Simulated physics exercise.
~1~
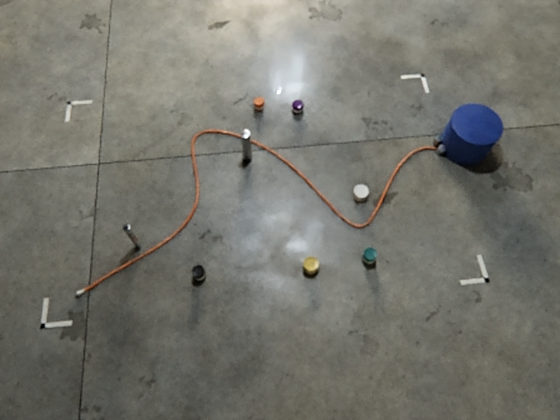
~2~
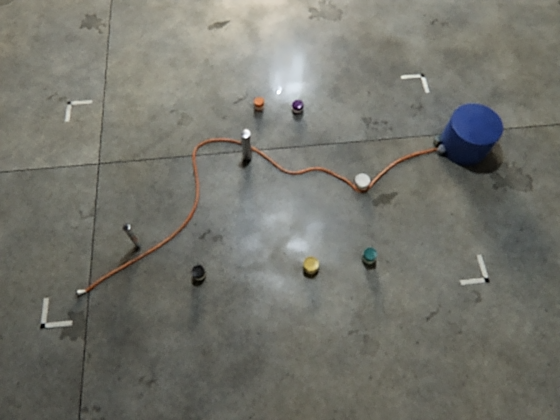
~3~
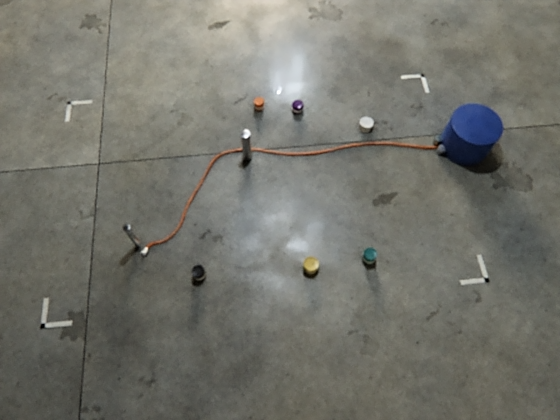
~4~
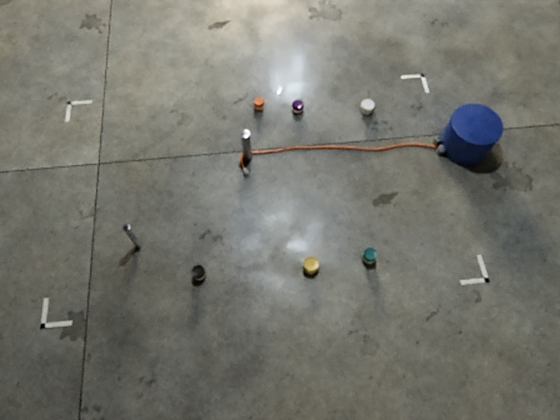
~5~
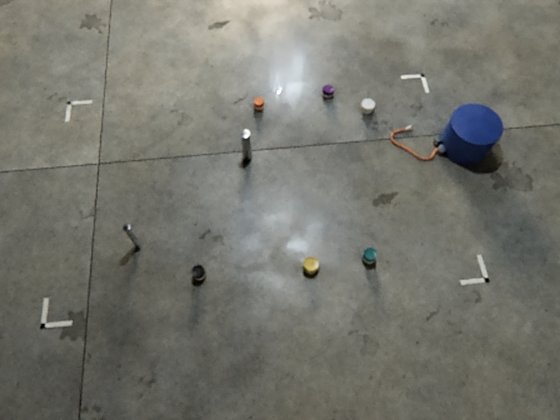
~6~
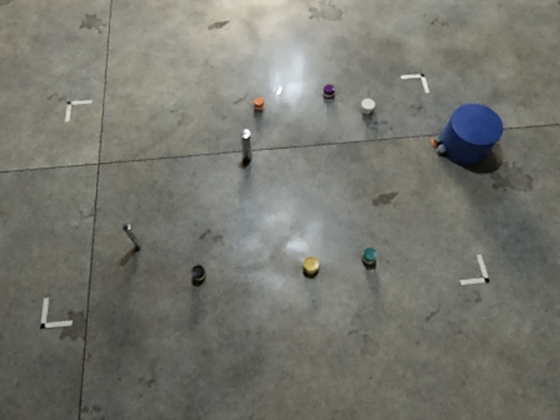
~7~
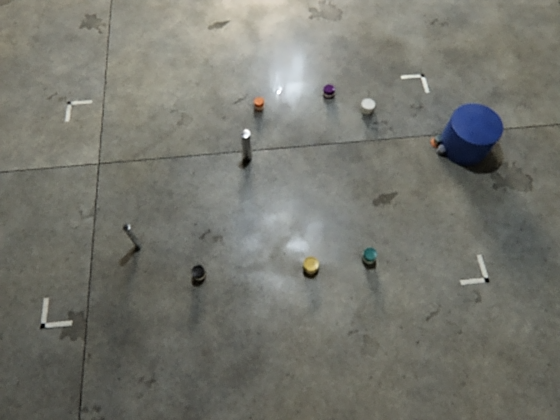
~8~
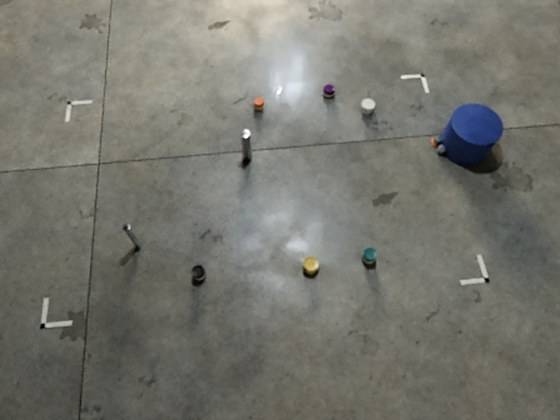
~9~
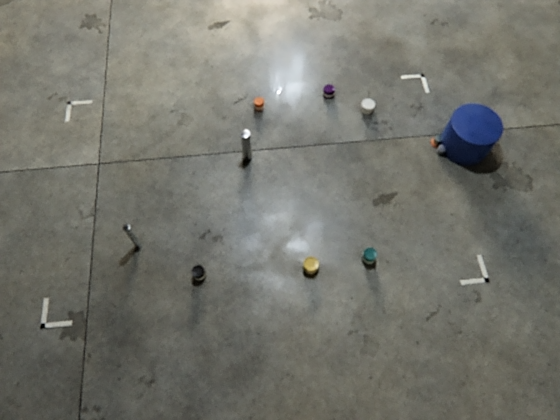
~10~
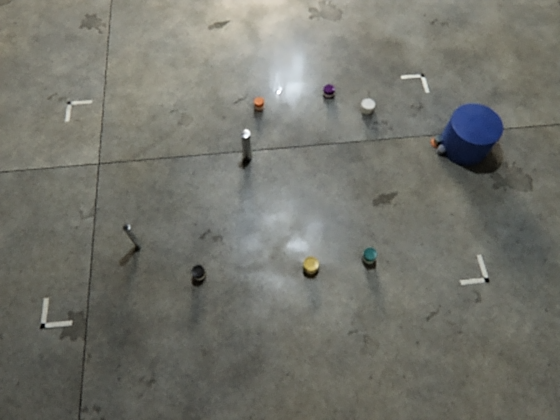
An orange cord slid across the concrete floor and around two posts into a blue drum, sweeping the white canister upward and then nudging the purple jar to the right, until the cord was nearly out of sight and everything sat still.
